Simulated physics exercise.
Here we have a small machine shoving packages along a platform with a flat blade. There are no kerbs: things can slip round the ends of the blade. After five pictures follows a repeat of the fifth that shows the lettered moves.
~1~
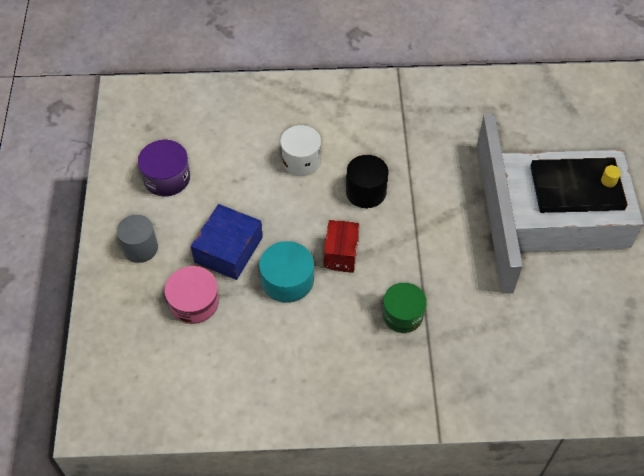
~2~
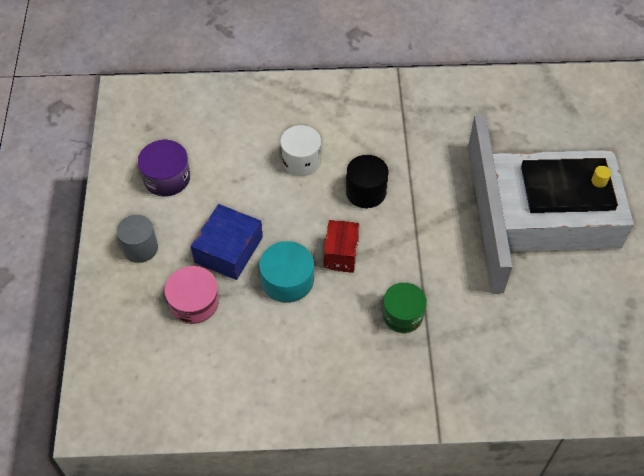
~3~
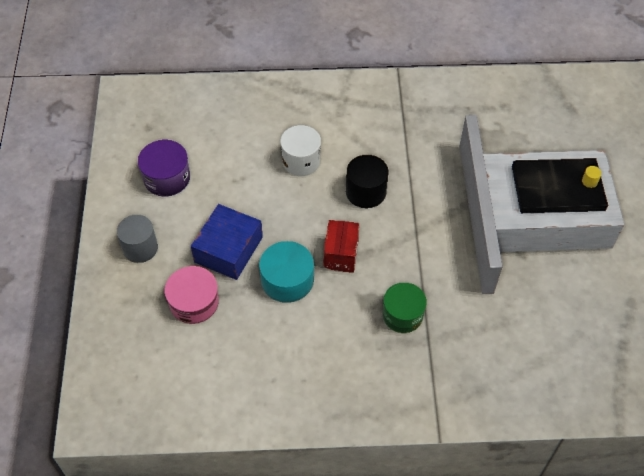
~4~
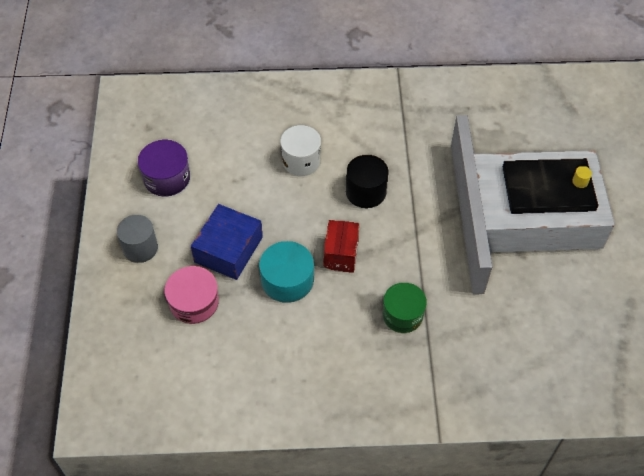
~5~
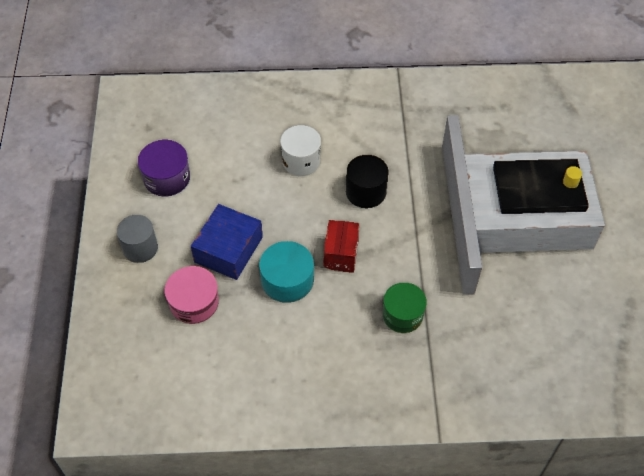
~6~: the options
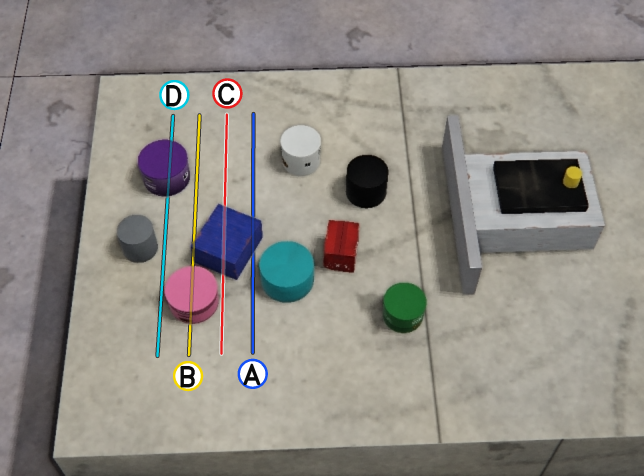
A small grey machine with a flat blade slid slowly left across the pale platform toward a scattered group of colourful round and boxy packages, which all stayed still, the blade not touching any.
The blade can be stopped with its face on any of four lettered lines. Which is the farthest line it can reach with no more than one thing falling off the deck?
No second one falls up to D.
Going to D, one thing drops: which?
The grey canister goes over.
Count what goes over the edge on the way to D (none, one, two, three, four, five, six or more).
One.
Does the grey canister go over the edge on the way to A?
By then, no.
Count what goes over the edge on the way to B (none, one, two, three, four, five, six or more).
By then, none.
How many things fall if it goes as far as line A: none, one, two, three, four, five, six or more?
By then, none.
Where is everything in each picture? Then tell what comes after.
The first frame shows grey canister (137, 239); white pail (301, 151); blue crate (228, 242).
The second frame shows robot (562, 184); red parcel (341, 246).
The third frame shows robot (552, 185); green pail (404, 309).
The fourth frame shows robot (543, 185); turquoise canister (287, 272).
The fifth frame shows robot (534, 185); grey canister (137, 239); white pail (301, 151); blue crate (228, 242).
On the marked copy, A at (253, 223); B at (195, 225); C at (224, 224); D at (166, 226).
Following D. Soon after the start, robot (426, 188); black canister (326, 183); red parcel (336, 248).
Later, robot (318, 192); pink pail (163, 298); blue crate (180, 251).
In the end, robot (235, 194); grey canister over the edge; pink pail (79, 312); one fallen.
As for the rest, A is within the limit but short; B is within the limit but short; C is within the limit but short.
